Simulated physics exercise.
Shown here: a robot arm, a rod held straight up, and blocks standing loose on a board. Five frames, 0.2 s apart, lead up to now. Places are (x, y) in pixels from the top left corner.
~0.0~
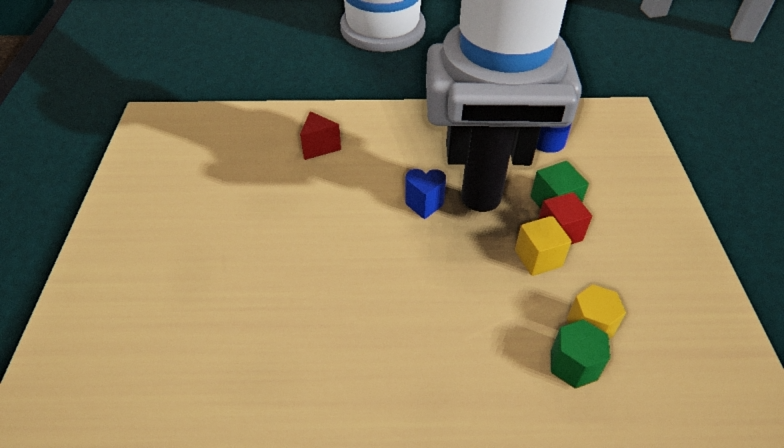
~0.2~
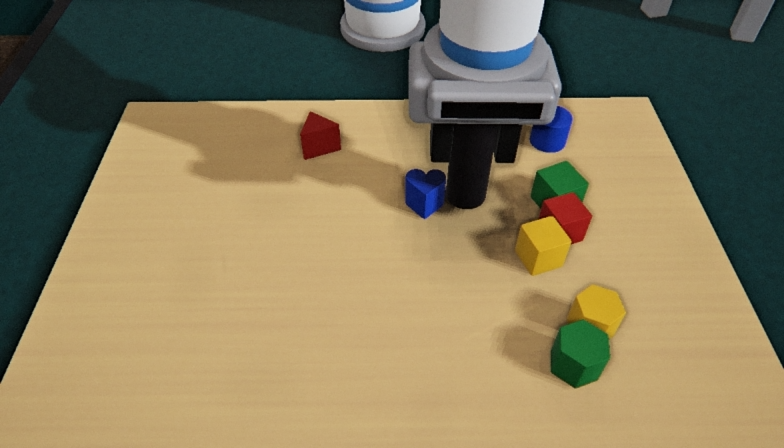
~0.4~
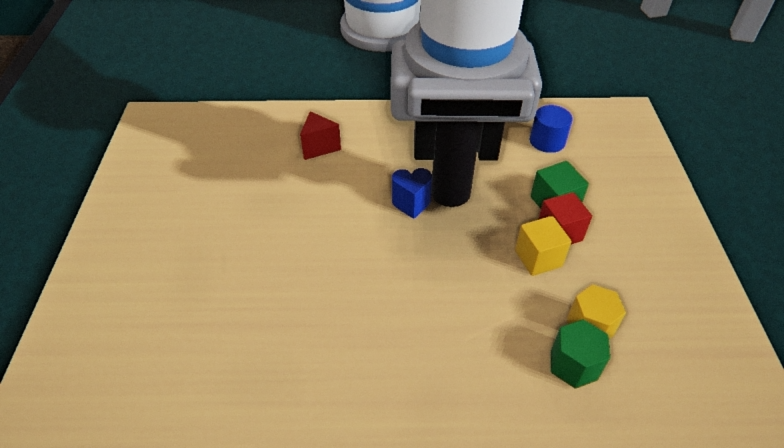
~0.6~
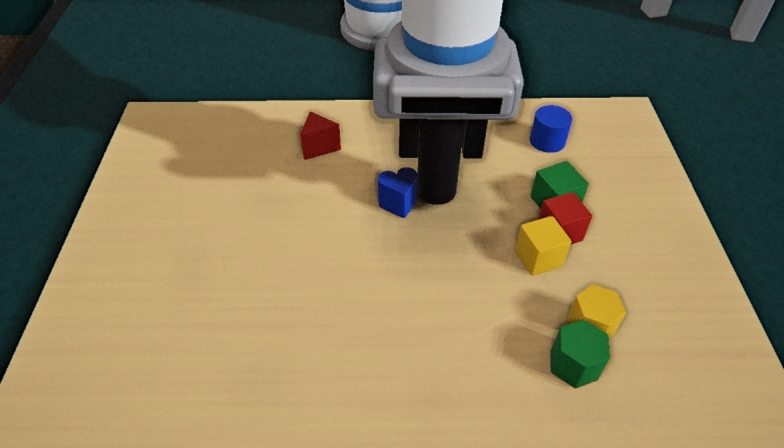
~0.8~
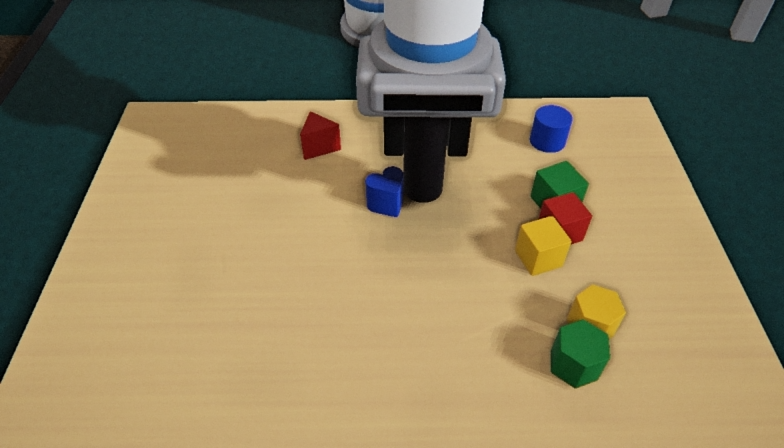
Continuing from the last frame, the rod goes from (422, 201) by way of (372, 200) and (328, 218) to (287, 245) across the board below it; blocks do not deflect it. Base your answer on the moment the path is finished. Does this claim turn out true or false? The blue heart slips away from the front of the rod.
That claim is true.
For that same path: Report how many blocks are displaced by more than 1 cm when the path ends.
One moves.
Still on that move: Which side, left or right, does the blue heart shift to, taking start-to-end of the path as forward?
It slides rightward.
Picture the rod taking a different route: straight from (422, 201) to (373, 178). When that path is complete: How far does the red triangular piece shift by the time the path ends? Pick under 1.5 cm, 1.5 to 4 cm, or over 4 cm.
Of the three bands, it's under 1.5 cm.
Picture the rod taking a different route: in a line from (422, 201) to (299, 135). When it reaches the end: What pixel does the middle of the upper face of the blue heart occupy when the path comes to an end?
The centre of its top will be at (365, 176).
On the path given first. One third of the way, rod (371, 188); blue heart (337, 184), turned 40° anticlockwise.
Two thirds of the way, rod (326, 206); blue heart (287, 197).
At the end, rod (285, 233); blue heart (253, 206), turned 20° clockwise.
